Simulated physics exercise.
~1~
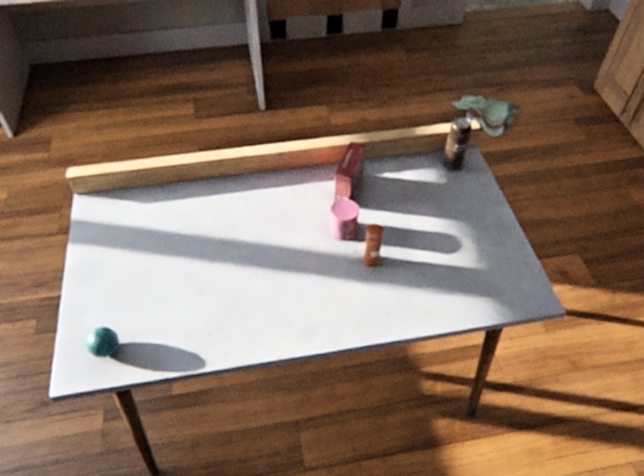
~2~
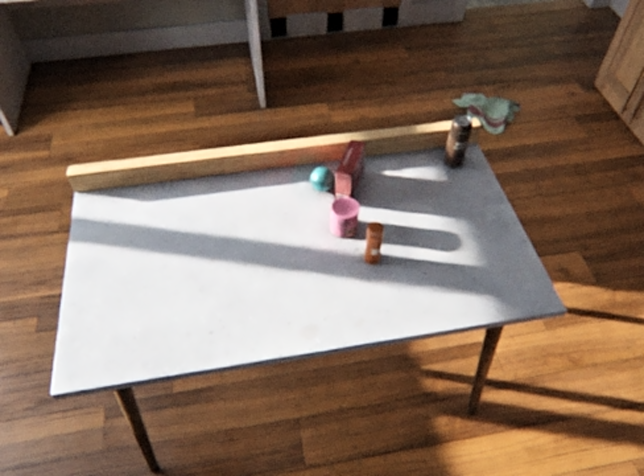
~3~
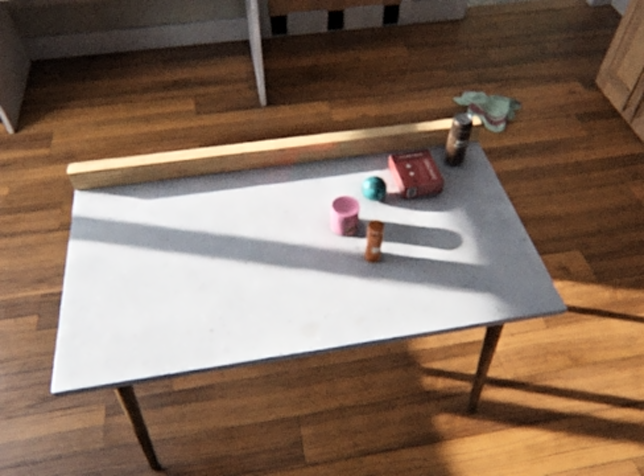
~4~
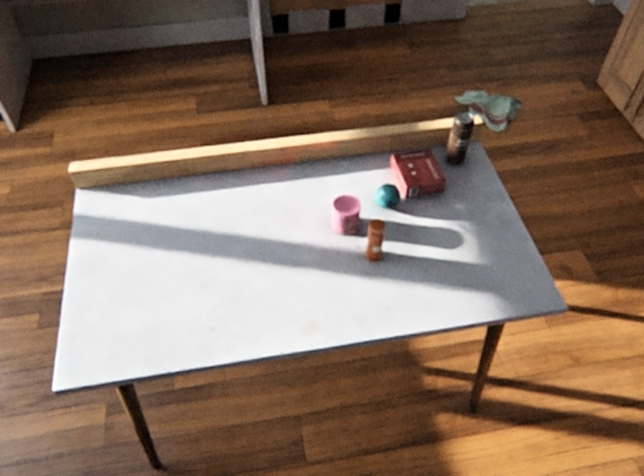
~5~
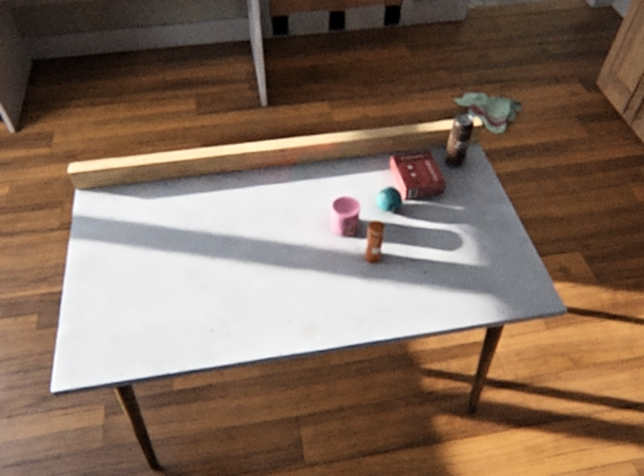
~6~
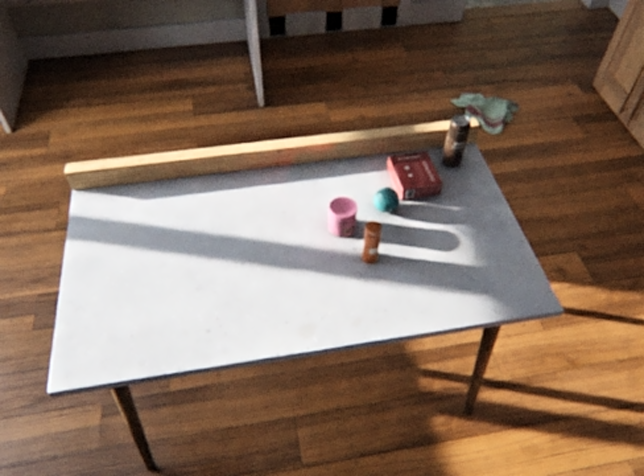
At the start, a turquoise ball sits near the left front corner of a pale table, with a wooden rail along the far side. A red packet stands upright near the rail, close to a pink tin, an orange shaker and a brown can. The ball travels right and away to the far side, arriving beside the packet. The packet topples onto its side toward the right, and the ball moves right after it. The ball drifts slightly farther and settles between the fallen packet and the shaker, while the tin, shaker and can remain standing in place.
